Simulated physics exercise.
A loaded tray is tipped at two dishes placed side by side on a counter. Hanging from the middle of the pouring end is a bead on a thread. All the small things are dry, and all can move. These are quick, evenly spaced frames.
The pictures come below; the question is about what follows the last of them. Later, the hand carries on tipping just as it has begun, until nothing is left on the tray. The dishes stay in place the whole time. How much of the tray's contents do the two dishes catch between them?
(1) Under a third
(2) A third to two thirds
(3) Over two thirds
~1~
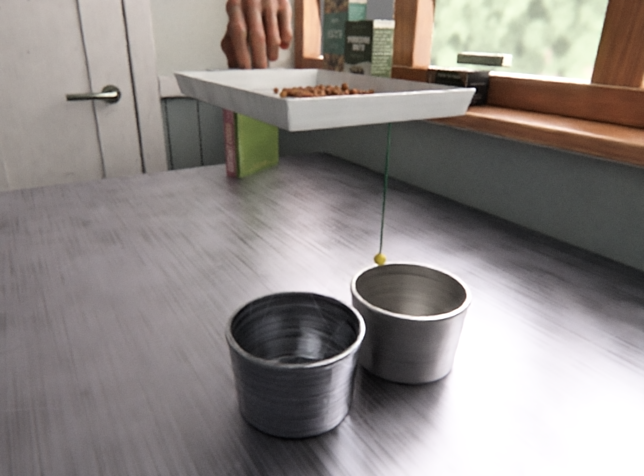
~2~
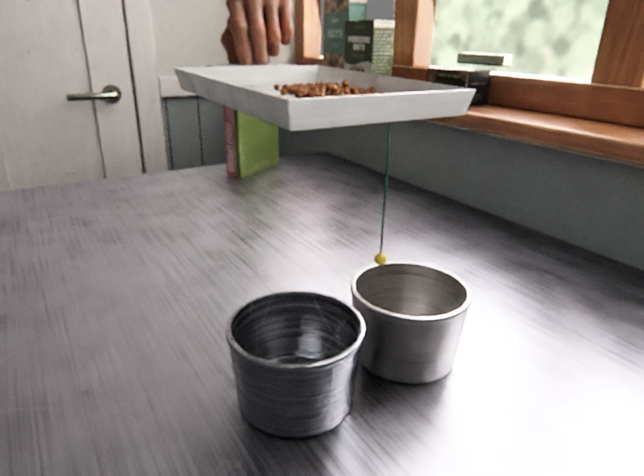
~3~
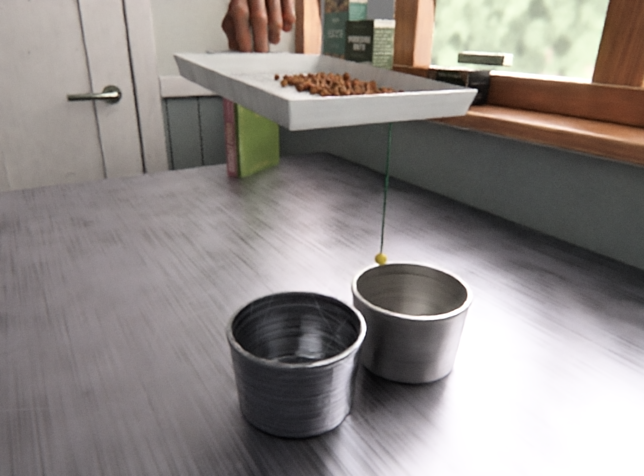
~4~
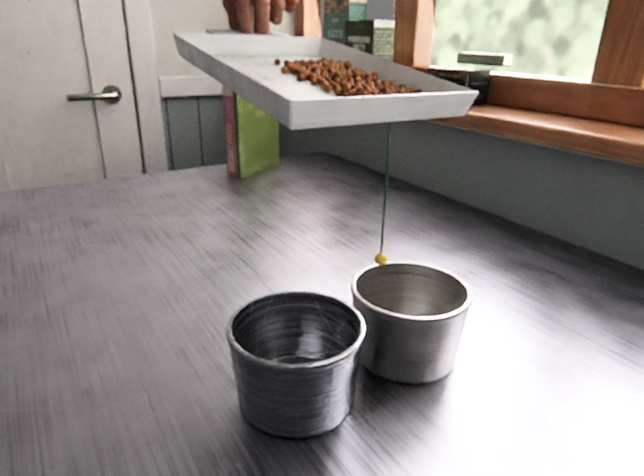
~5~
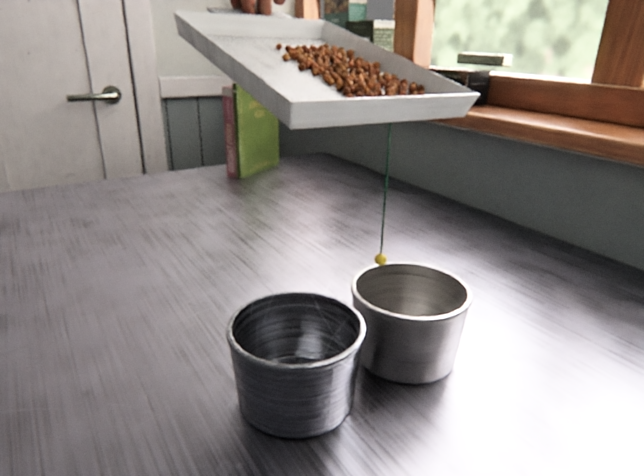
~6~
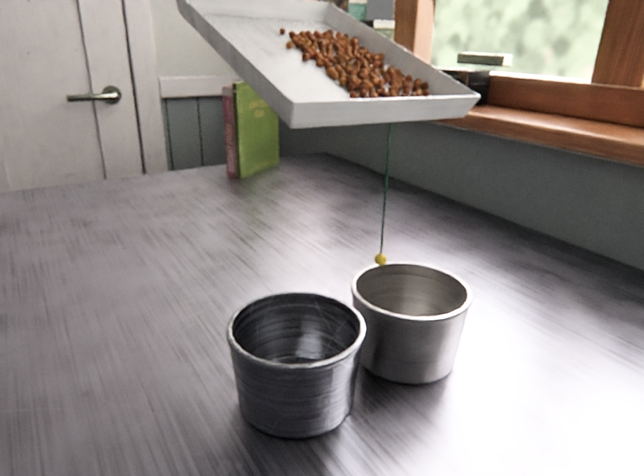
2.
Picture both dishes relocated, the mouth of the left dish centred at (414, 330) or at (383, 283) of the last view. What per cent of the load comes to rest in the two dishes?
I'd expect some 80 percent, and then some 40 percent.
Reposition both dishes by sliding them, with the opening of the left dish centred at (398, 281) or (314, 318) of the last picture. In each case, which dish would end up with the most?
The first time it's the one placed on the left, and the second time it's the one placed on the right.
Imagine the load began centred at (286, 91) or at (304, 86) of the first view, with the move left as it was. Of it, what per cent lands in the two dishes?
First case: Around 50 %; second case: Around 50 %.
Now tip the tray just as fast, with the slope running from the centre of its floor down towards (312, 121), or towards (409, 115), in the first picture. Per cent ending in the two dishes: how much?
Lab note: Try one about 90 %, try two about 20 %.
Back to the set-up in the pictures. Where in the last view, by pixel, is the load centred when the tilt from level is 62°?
Its middle sits at about pixel (416, 86).
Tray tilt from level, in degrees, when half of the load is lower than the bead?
Near 105 degrees.
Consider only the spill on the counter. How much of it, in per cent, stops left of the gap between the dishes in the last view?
It amounts to some 10 percent.
Soon, tray tipped steeply; nearly all on the tray; a stray few in the air.
A while on, tray tipped right over; about half on the tray; a stray few in the right dish; a small part outside both; about a third in the air.
Towards the end, tray tipped past a quarter turn; a stray few in the left dish; about half in the right dish; about half outside both.
Finally, tray tipped past a quarter turn; a stray few in the left dish; about half in the right dish; about half outside both.
